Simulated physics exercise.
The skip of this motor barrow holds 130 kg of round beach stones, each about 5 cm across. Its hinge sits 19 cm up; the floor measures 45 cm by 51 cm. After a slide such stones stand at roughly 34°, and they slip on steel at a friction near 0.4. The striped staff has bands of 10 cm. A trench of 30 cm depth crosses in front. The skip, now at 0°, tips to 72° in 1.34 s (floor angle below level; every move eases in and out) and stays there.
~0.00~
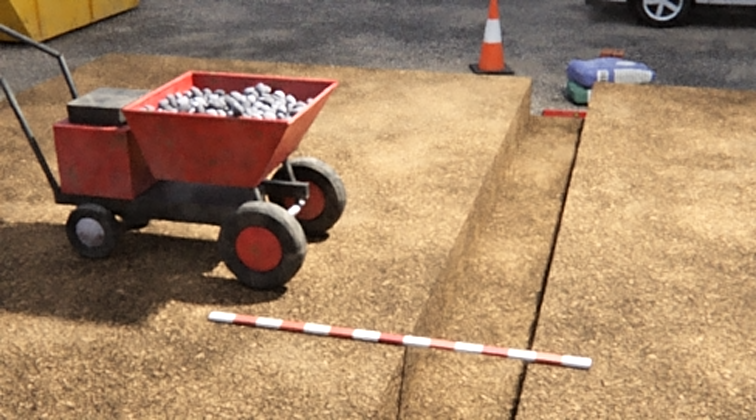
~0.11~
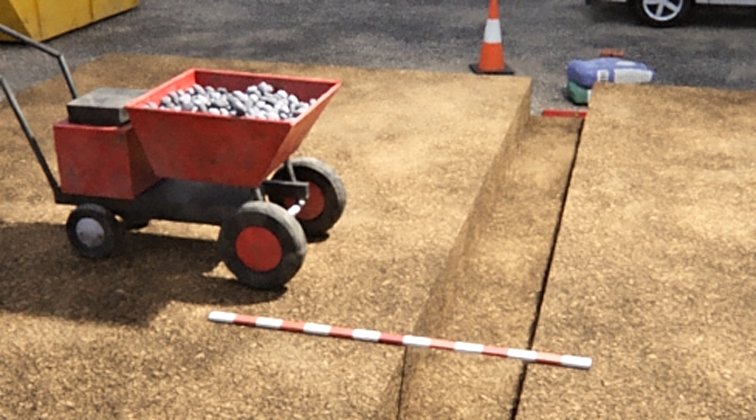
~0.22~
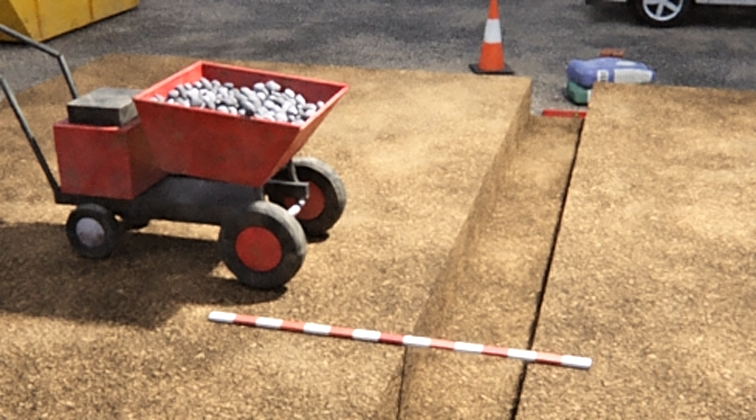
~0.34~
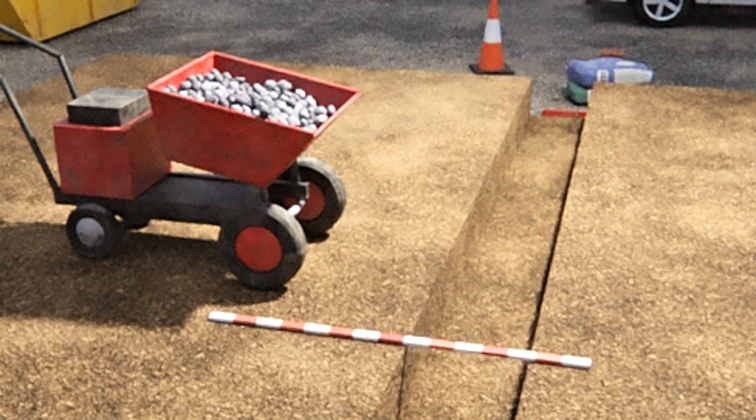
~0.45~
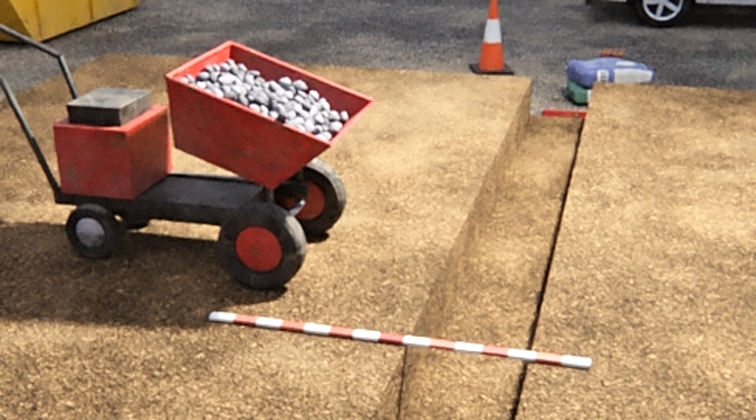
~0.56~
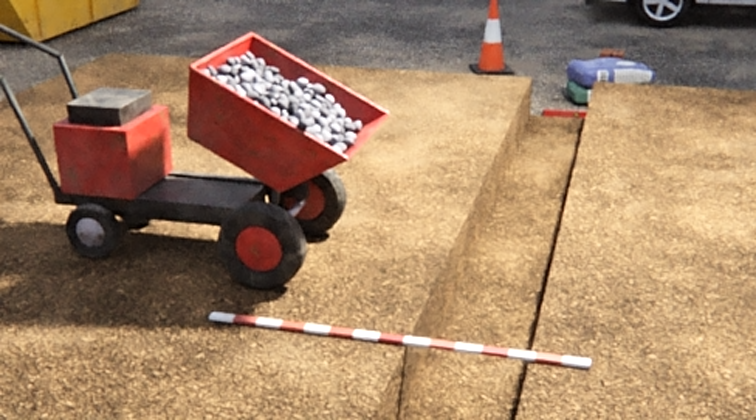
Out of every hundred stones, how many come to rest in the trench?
Close to 96 in a hundred.
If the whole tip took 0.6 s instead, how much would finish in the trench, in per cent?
In that case some 95 per cent.
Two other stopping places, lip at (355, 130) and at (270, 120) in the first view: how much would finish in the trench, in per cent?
First some 90, then 75 per cent.
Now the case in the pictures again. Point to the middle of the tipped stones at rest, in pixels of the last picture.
Their middle is at about (485, 327).
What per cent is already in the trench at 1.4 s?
Some 40 per cent.
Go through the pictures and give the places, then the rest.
In the first picture, lip at (289, 123), floor tilted 0°, highest stones at (244, 99).
In the second picture, lip at (292, 124), floor tilted 1°, highest stones at (228, 97); the stones move at 0.2 m/s on average.
In the third picture, lip at (301, 128), floor tilted 5°, highest stones at (219, 92); the stones move at 0.4 m/s on average.
In the fourth picture, lip at (315, 135), floor tilted 11°, highest stones at (206, 81); the stones move at 0.5 m/s on average.
In the fifth picture, lip at (331, 145), floor tilted 19°, highest stones at (222, 72); the stones move at 0.6 m/s on average.
In the sixth picture, lip at (347, 159), floor tilted 27°, highest stones at (237, 66); the stones move at 0.7 m/s on average.
After 1.0 s the floor is at 61°; 99 % in the skip, 1 % short of the trench; the foremost stones are at (412, 222).
After 1.4 s the floor is at 72°; 54 % in the skip, 6 % short of the trench, 40 % in the trench; the foremost stones are at (534, 346).
After 1.8 s the floor is at 72°; 29 % in the skip, 6 % short of the trench, 65 % in the trench; the foremost stones are at (538, 336).
After 3.7 s the floor is at 72°; 0 % in the skip, 4 % short of the trench, 96 % in the trench; the foremost stones are at (539, 335).
